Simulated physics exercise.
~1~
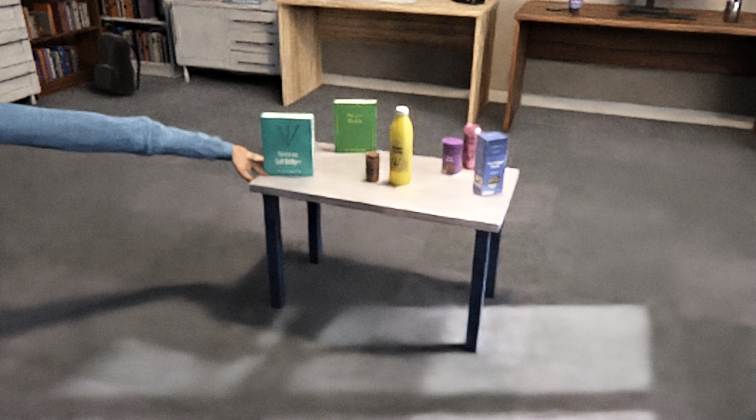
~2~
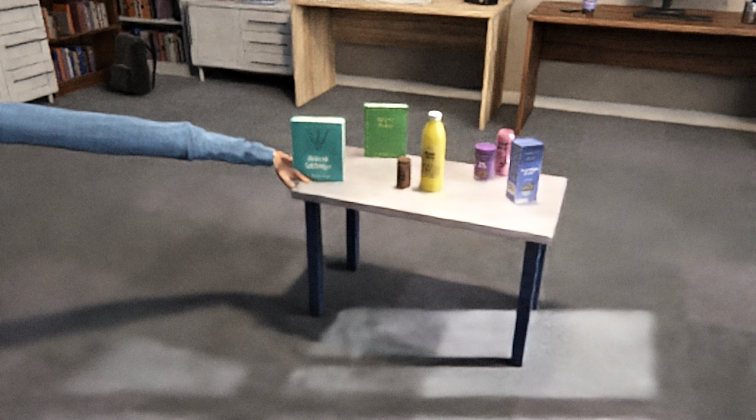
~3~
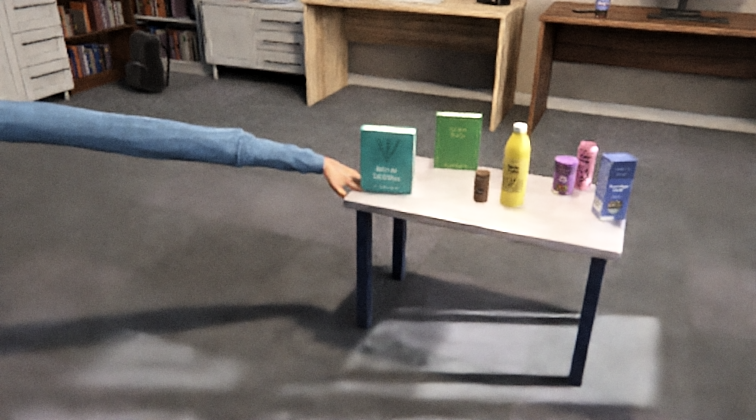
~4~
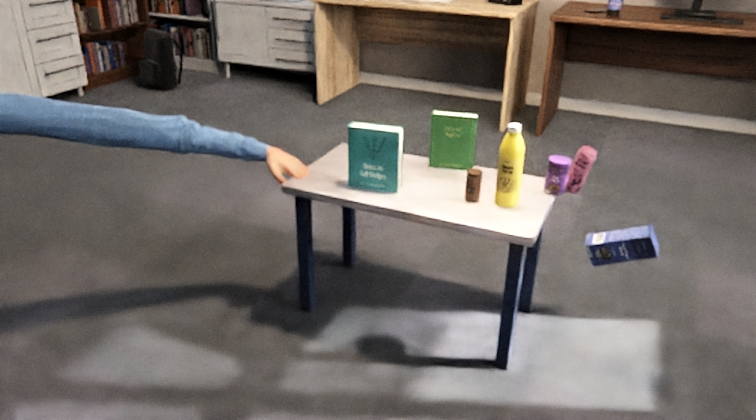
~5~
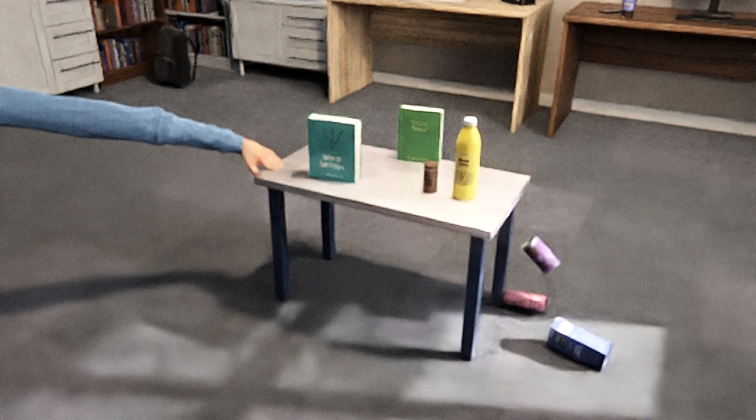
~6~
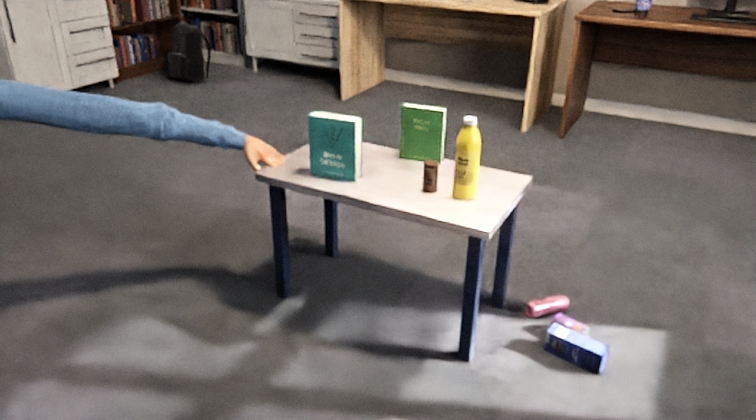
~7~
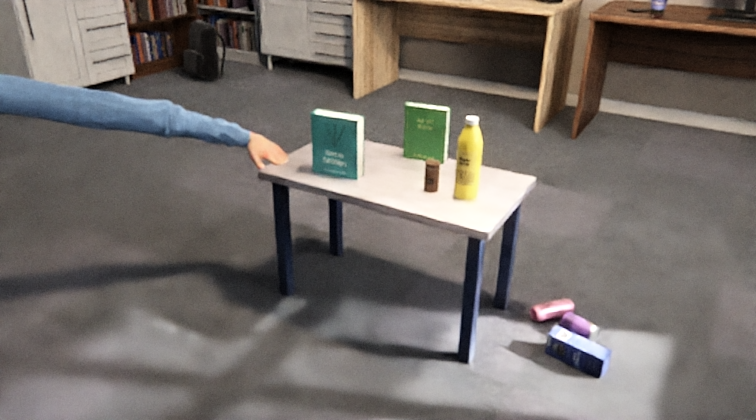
At the start, a hand in a blue sleeve grips the left end of a small table holding two books, a yellow bottle, a brown shaker, a purple tin, a pink can and a blue carton. The arm pushes the table to the right, and everything stays upright. Then the table jerks back left, and the blue carton drops off the right end while the pink can leans over the edge. The can and the purple tin tumble down after it. Finally, all three lie on the floor, while the books, bottle and shaker remain standing on top.
